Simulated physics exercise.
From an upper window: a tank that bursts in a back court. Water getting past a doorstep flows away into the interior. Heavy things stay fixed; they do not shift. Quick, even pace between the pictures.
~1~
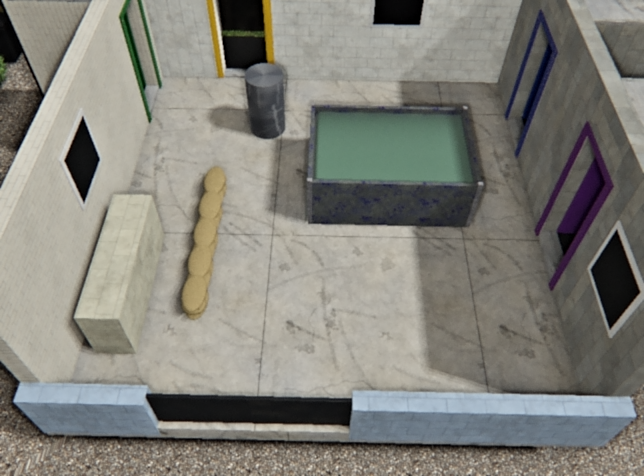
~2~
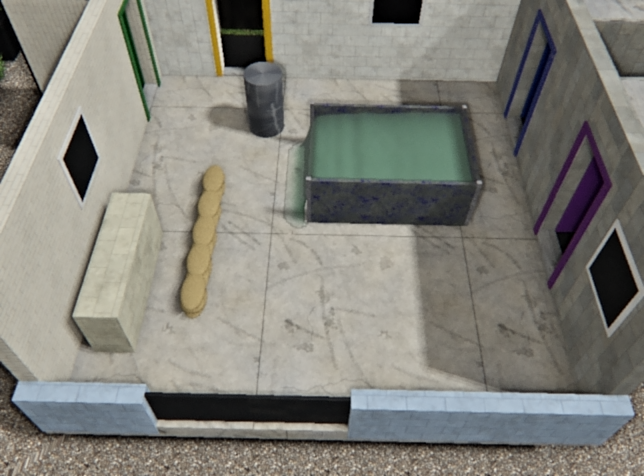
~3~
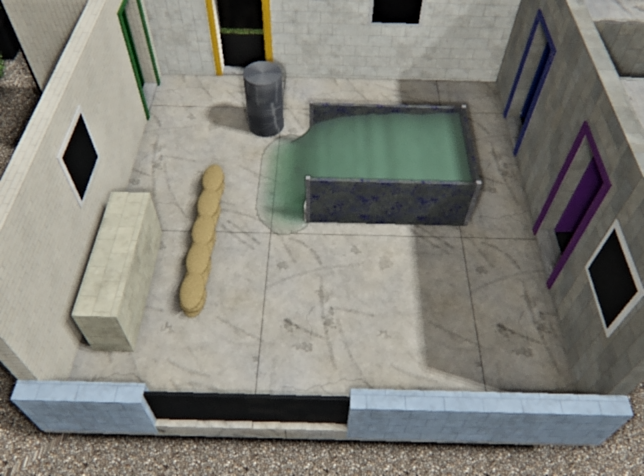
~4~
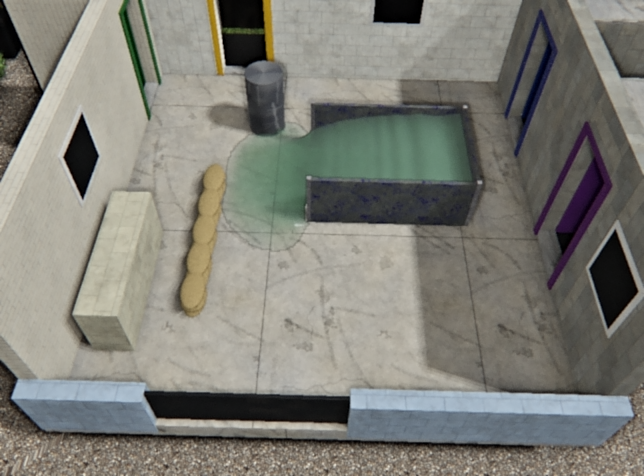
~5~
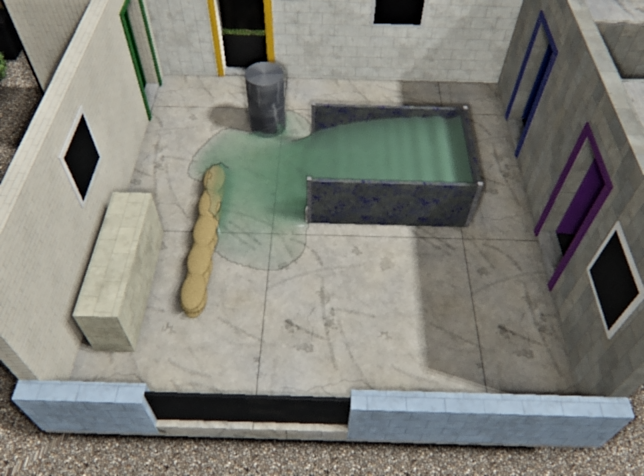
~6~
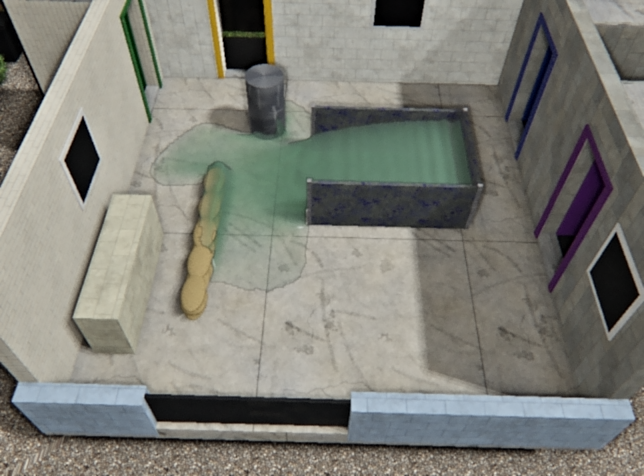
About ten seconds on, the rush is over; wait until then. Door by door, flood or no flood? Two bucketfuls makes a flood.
Green door: Beyond two buckets. Blue door: Beyond two buckets. Purple door: Not beyond two buckets. Yellow door: Beyond two buckets.
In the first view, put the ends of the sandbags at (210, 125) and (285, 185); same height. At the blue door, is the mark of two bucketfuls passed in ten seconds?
The blue door stays within the limit.
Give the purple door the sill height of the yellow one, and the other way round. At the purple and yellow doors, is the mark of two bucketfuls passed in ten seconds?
So, one at a time, the purple door breaks past the limit while the yellow door never reaches the limit.
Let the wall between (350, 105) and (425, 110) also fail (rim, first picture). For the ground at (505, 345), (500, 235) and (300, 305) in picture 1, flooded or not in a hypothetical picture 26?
Going in your order, I'd say drenched, then drenched, then still bare.
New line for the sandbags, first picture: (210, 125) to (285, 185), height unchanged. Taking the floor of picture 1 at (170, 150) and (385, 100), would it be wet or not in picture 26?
The first point is soaked and the second is soaked.
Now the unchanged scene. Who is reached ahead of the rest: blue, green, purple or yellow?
First comes the green door.
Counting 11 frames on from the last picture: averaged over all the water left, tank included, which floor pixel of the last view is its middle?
The spot I would choose is (268, 192).
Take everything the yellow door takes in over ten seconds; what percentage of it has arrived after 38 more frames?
Near 60 in a hundred.
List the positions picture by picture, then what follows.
The first frame shows still water in the open tank at (391, 147).
In the second frame, the front is at (307, 144), out from the gap at (312, 167).
In the third frame, water pours out at (312, 170) and has run to (280, 141).
In the fourth frame, the front is at (251, 137), out from the gap at (313, 171).
In the fifth frame, water pours out at (313, 173) and has run to (197, 161).
In the sixth frame, water pours out at (313, 176) and has run to (159, 162).
A moment on, water covers 30 % of the floor; the green door under two buckets in, the blue door not reached, the purple door not reached, the yellow door not reached.
Next, water covers 45 % of the floor; the green door over two buckets in, the blue door not reached, the purple door not reached, the yellow door wet at the sill, nothing in.
Then, water covers 65 % of the floor; the green door far over two buckets in, the blue door not reached, the purple door not reached, the yellow door under two buckets in.
Later, water covers 90 % of the floor; the green door far over two buckets in, the blue door over two buckets in, the purple door wet at the sill, nothing in, the yellow door over two buckets in.
In the end, water covers 95 % of the floor; the green door far over two buckets in, the blue door over two buckets in, the purple door wet at the sill, nothing in, the yellow door far over two buckets in.
